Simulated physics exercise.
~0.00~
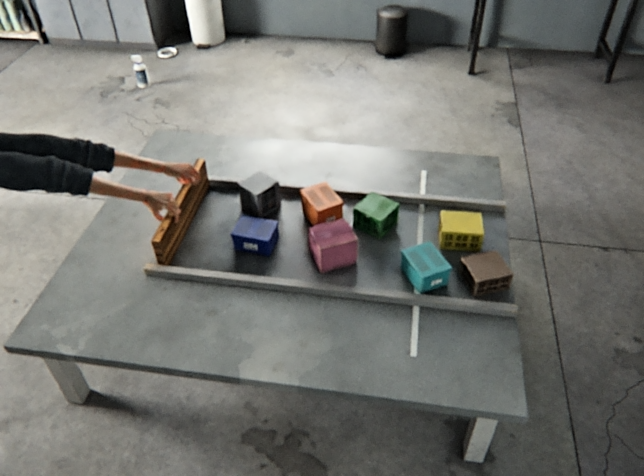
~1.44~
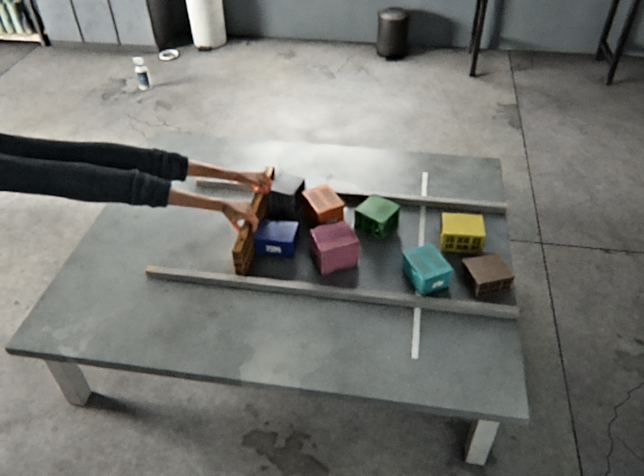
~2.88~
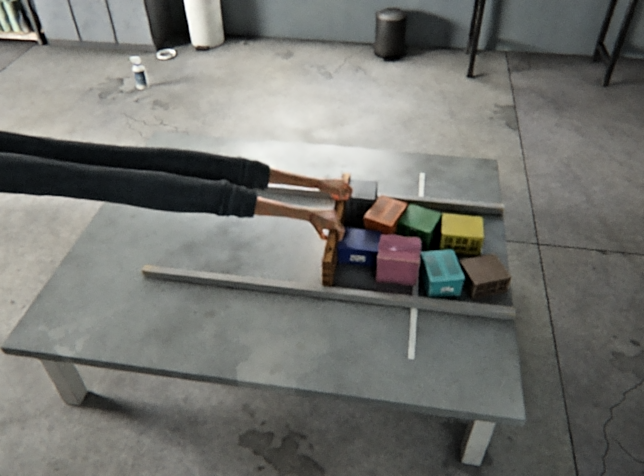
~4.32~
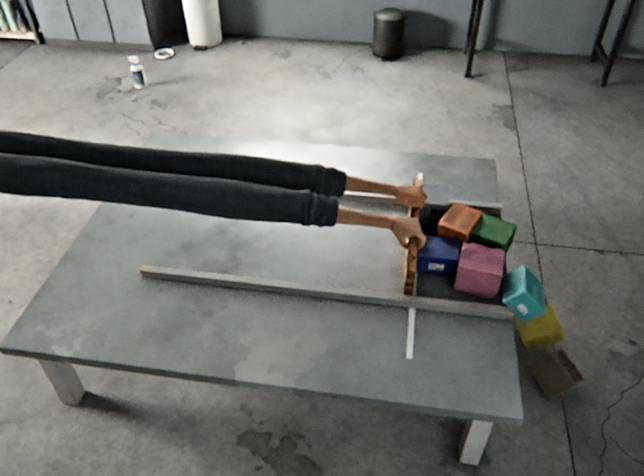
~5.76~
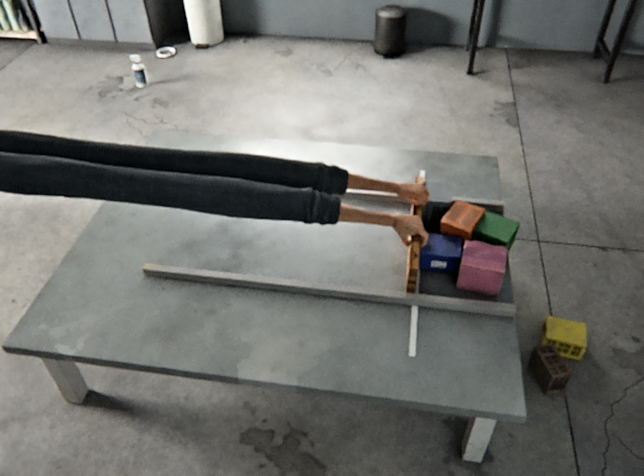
The video shows two hands pushing an upright plank rightward along a grey table, gathering eight coloured boxes toward the open edge. The plank stops at the pale tape strip after the turquoise, yellow and brown boxes drop off, leaving the other five on the table.
